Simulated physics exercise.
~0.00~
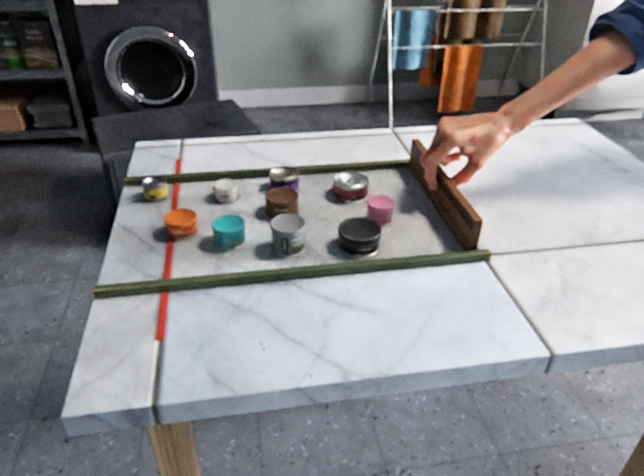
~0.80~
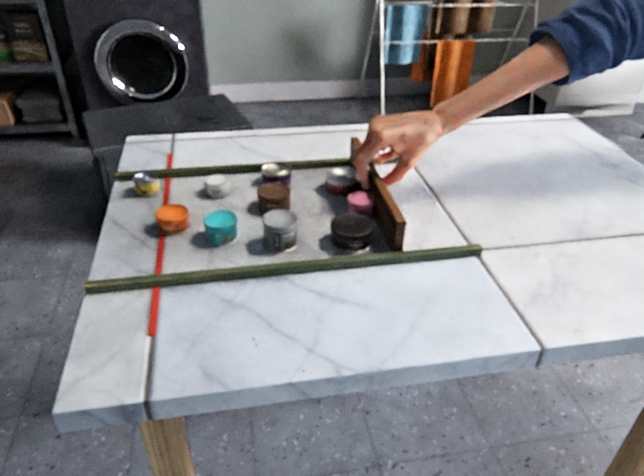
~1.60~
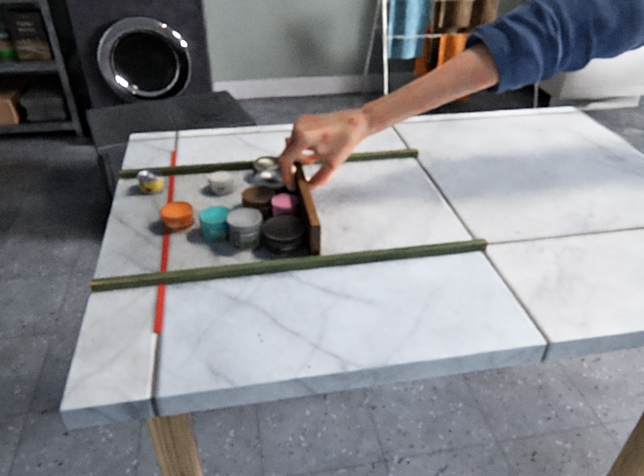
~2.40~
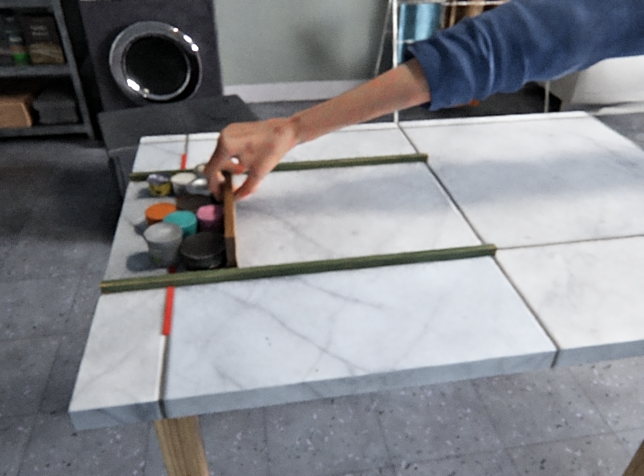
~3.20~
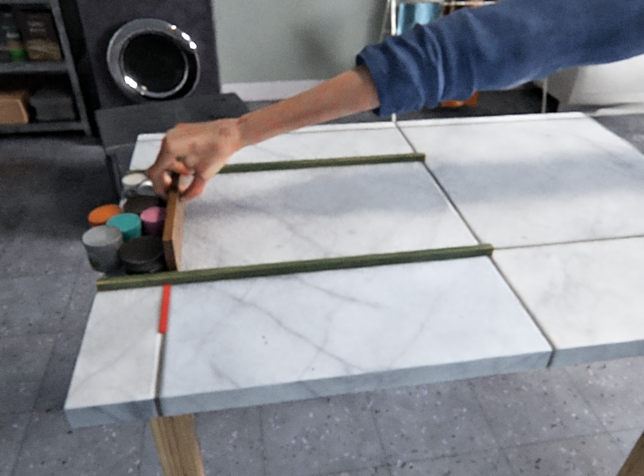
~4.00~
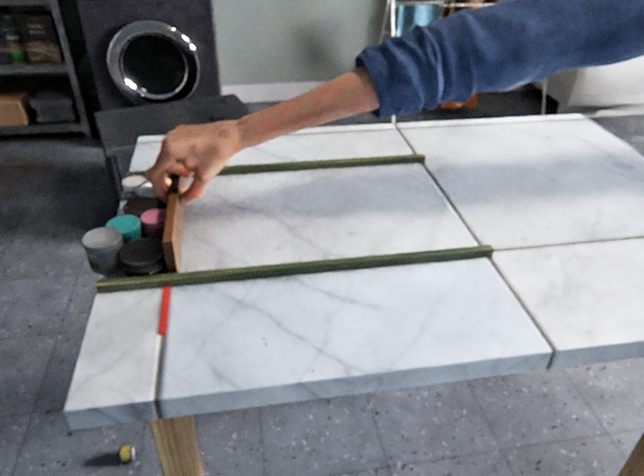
Hand sliding a wooden board left across a marble tabletop, bunching small colourful pots together until orange and yellow ones drop off.
